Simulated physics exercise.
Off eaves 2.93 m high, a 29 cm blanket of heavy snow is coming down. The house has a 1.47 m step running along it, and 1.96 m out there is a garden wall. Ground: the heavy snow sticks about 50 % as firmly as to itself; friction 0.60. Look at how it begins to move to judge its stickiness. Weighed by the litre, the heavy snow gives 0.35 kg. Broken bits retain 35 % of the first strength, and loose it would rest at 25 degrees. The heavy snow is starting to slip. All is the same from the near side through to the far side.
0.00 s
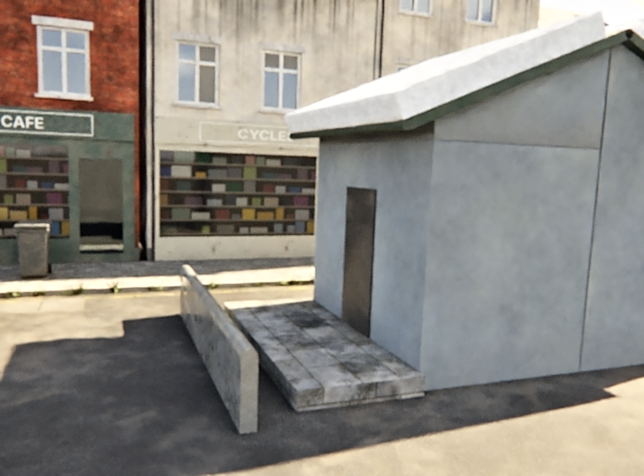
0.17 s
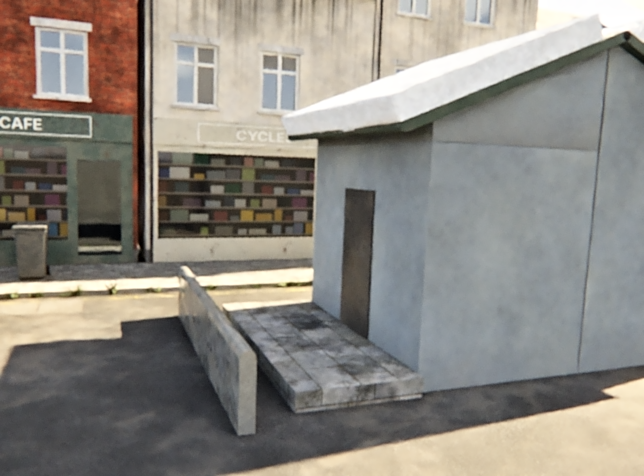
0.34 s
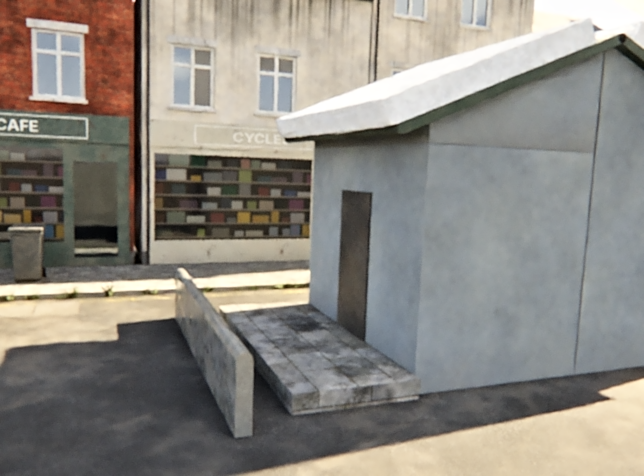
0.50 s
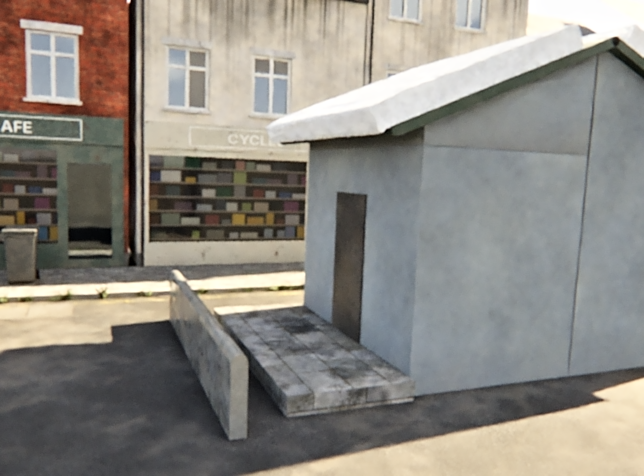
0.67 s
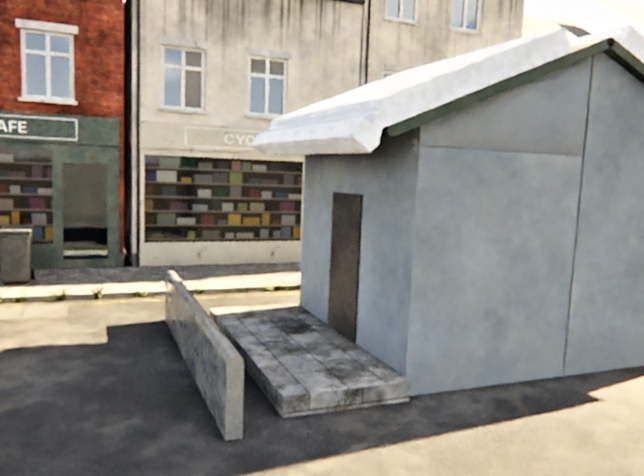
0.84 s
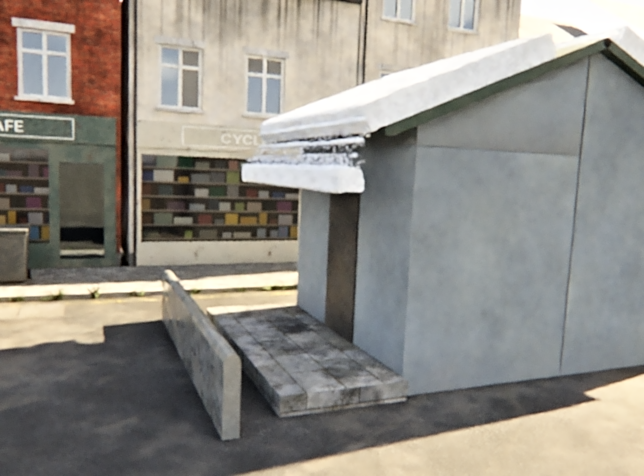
In the video, a thick layer of snow on the sloping roof of a small grey house slides slowly left past the eaves, then cracks at its edge as the overhanging part sags down in front of the doorway's top.
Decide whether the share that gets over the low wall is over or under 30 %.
My take is that it lands south of 30 percent.
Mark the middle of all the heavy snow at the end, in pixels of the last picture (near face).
Somewhere near (268, 386).
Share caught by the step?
45 %, approx.
After 1.22 s, 79 % is still on the roof and 0 % is past the low wall.
After 1.68 s, 53 % is still on the roof and 0 % is past the low wall.
After 2.14 s, 13 % is still on the roof and 0 % is past the low wall.
After 2.60 s, none is still on the roof and 12 % is past the low wall.
After 3.50 s, none is still on the roof and 12 % is past the low wall.
